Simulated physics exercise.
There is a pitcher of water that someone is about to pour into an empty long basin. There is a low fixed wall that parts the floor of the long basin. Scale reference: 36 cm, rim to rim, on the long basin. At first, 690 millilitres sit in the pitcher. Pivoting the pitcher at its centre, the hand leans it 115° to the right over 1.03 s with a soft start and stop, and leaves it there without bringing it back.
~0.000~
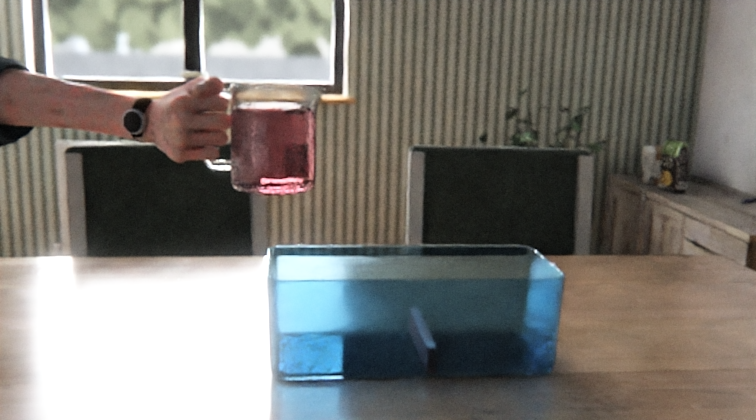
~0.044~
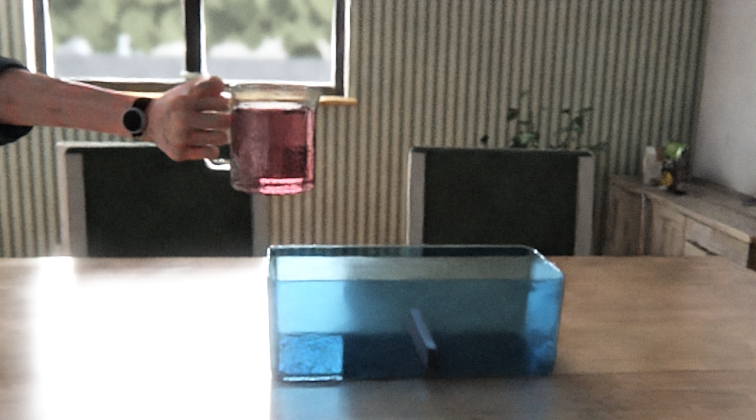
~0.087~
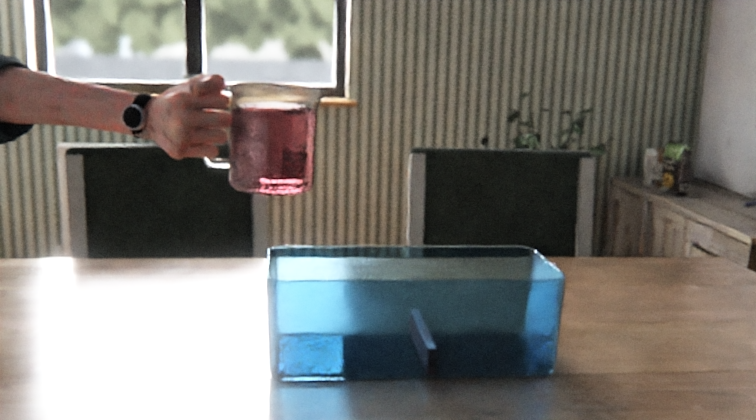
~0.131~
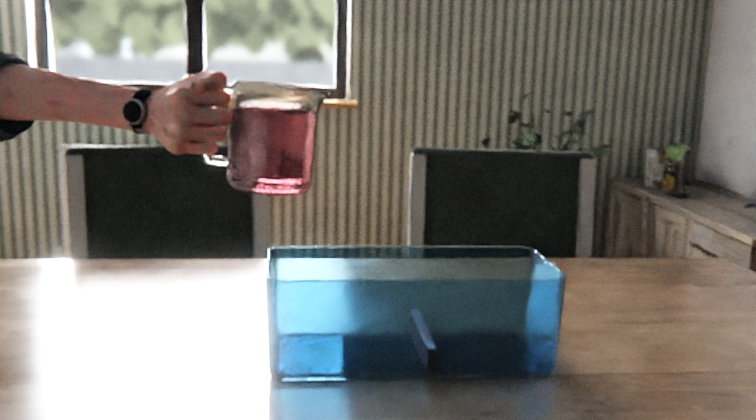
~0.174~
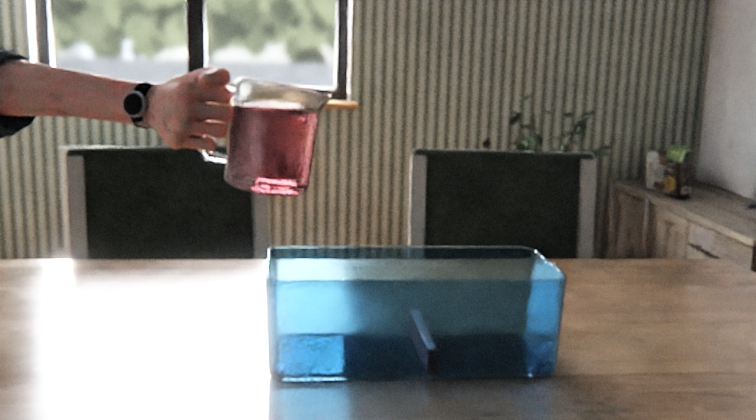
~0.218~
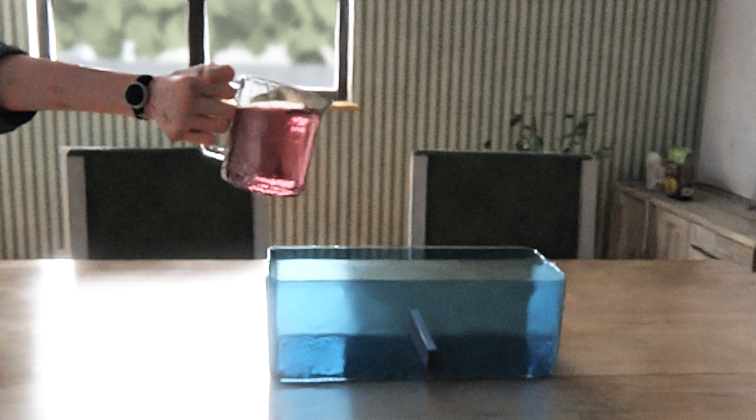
A hand with a dark watch on its wrist reaches in from the left, holding a clear glass pitcher of pinkish-red water above a wooden table, seen from the front at about table height. Below sits a long, blue, see-through basin with a small upright wall inside, before two dark chairs, a window and striped wallpaper. The hand slowly leans the pitcher slightly to the right, while the camera stays still.
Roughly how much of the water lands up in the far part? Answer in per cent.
Around 10 %.
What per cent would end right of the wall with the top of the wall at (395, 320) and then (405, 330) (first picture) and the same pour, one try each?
In order, 30 and 20 per cent.
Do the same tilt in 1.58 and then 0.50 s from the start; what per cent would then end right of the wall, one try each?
The first try gives around 10 percent, the second around 10 percent.
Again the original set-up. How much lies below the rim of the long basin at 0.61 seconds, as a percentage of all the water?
Around 2 percent.
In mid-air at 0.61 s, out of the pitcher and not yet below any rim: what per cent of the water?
My guess is roughly 16 %.
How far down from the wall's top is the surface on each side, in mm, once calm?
The left side gives some 12 mm, the right side some 30 mm.
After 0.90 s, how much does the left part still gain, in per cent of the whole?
32 %.
After 0.61 s the tilt is 74° and 82 per cent is still to pour, 2 is left of the wall and 0 right of it.
After 0.90 s the tilt is 111° and 22 per cent is still to pour, 53 is left of the wall and 1 right of it.
After 1.20 s the tilt is 115° and 1 per cent is still to pour, 85 is left of the wall and 7 right of it.
After 1.53 s the tilt is 115° and 0 per cent is still to pour, 85 is left of the wall and 10 right of it.
In the end 85 per cent lies left of the wall, 10 right of it and 5 outside.
